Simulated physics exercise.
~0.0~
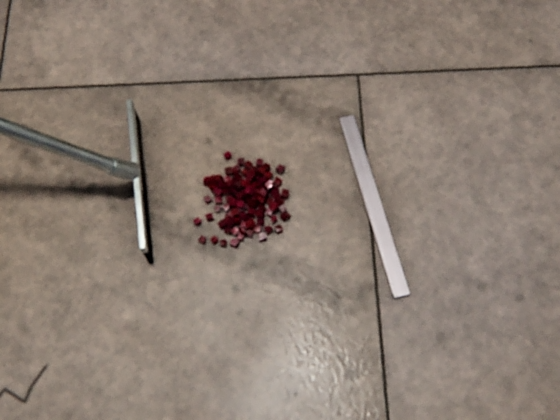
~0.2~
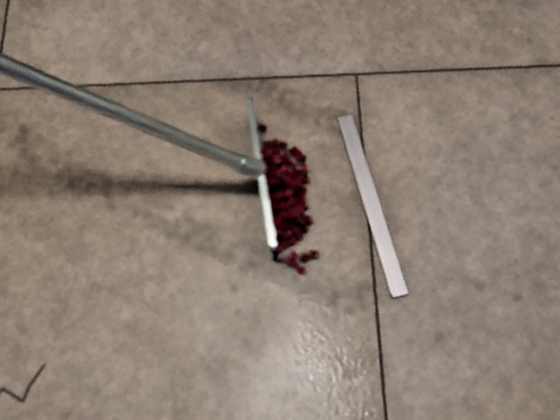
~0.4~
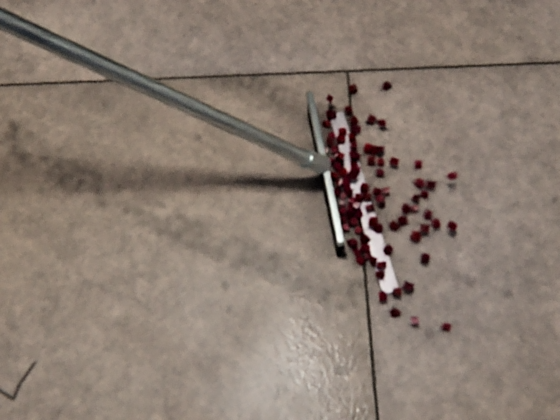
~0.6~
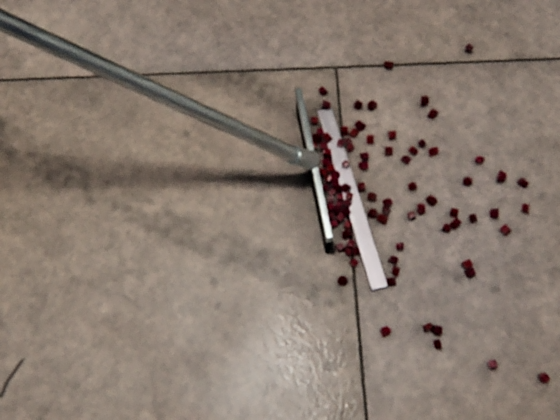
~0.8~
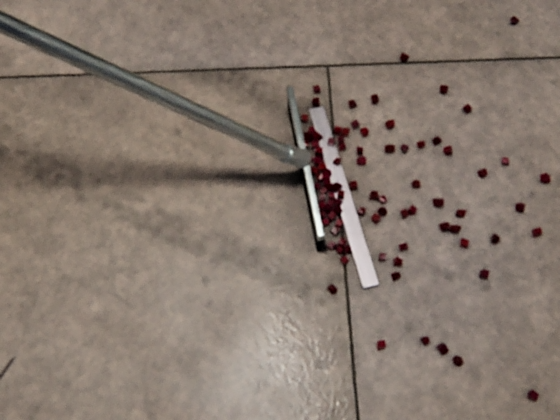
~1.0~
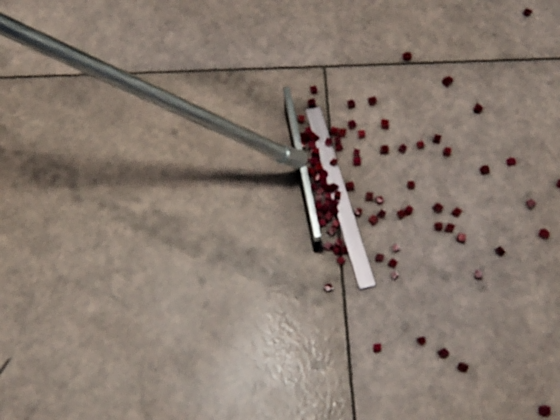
The video shows a squeegee pushing a pile of small dark red beetroot cubes rightwards across a tiled floor into a pale strip, where it stops; many cubes scatter beyond, and about half end up at rest on or just behind the strip.
